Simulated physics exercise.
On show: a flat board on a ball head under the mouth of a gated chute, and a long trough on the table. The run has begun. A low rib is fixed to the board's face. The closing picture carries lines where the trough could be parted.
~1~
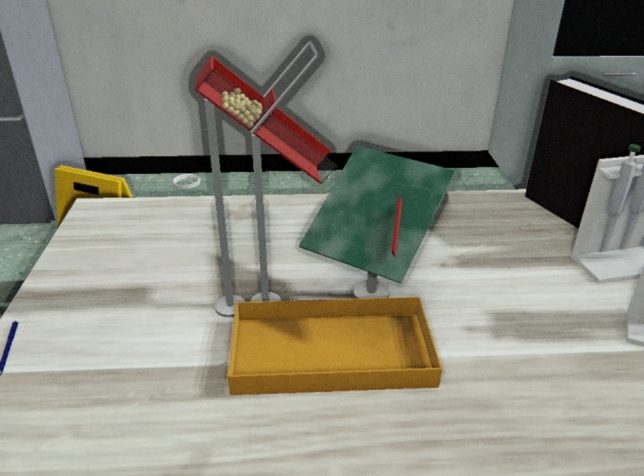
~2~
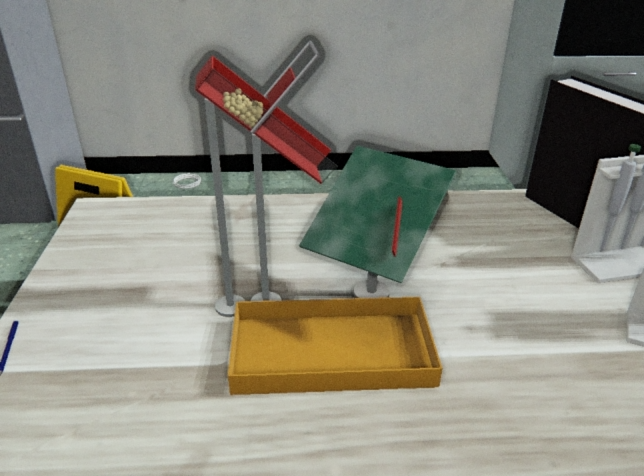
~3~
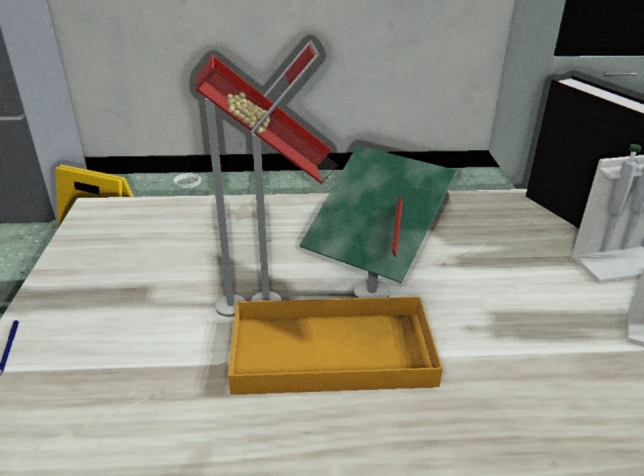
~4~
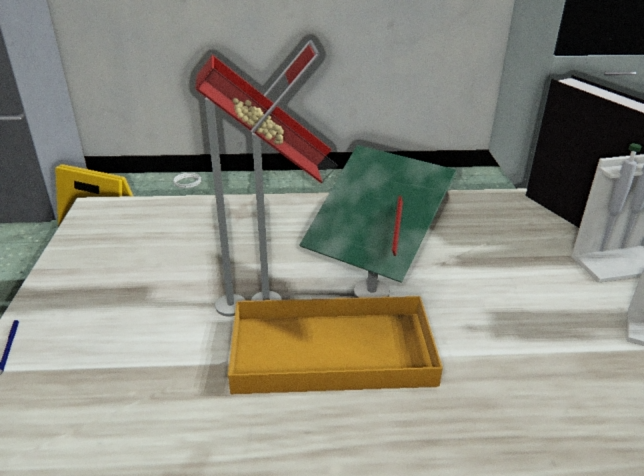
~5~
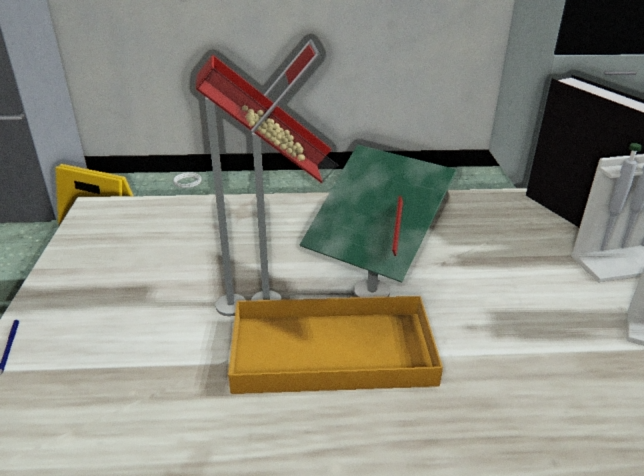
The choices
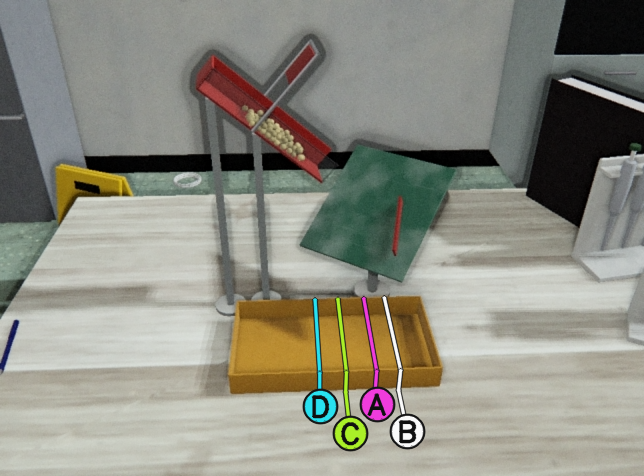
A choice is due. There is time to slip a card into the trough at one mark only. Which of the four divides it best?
C beats the others.
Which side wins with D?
The right side.
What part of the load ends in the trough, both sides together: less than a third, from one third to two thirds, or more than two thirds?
About that: More than two thirds.
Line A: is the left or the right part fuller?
Left.
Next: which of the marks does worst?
Line B.
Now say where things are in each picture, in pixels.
Load behind the gate at (245, 109), soya beans; lip of the chute at (318, 175), sloping fairly steeply, in the first frame.
Middle of the board at (377, 208), tilted fairly steeply; middle of its low edge at (347, 263); of its high edge at (404, 157), in the second frame.
Front corners of the trough at (229, 375) and (442, 368), empty; front of the load at (263, 131), in the third frame.
Middle of the load at (261, 120); its front at (280, 141), about a third of the way to the lip; rib from (400, 196) to (393, 250), in the fourth frame.
Middle of the load at (277, 133); its front at (302, 158), about two thirds of the way to the lip, in the fifth frame.
On the marked copy, line A crosses the front rim at (376, 370); line B crosses the front rim at (400, 369); line C crosses the front rim at (346, 371); line D crosses the front rim at (319, 372).
With A, of what is caught, most on the left of the divider, about a quarter on the right.
With B, of what is caught, nearly all on the left of the divider, a stray few on the right.
With C, of what is caught, about half on the left of the divider, about half on the right.
With D, of what is caught, about a quarter on the left of the divider, most on the right.
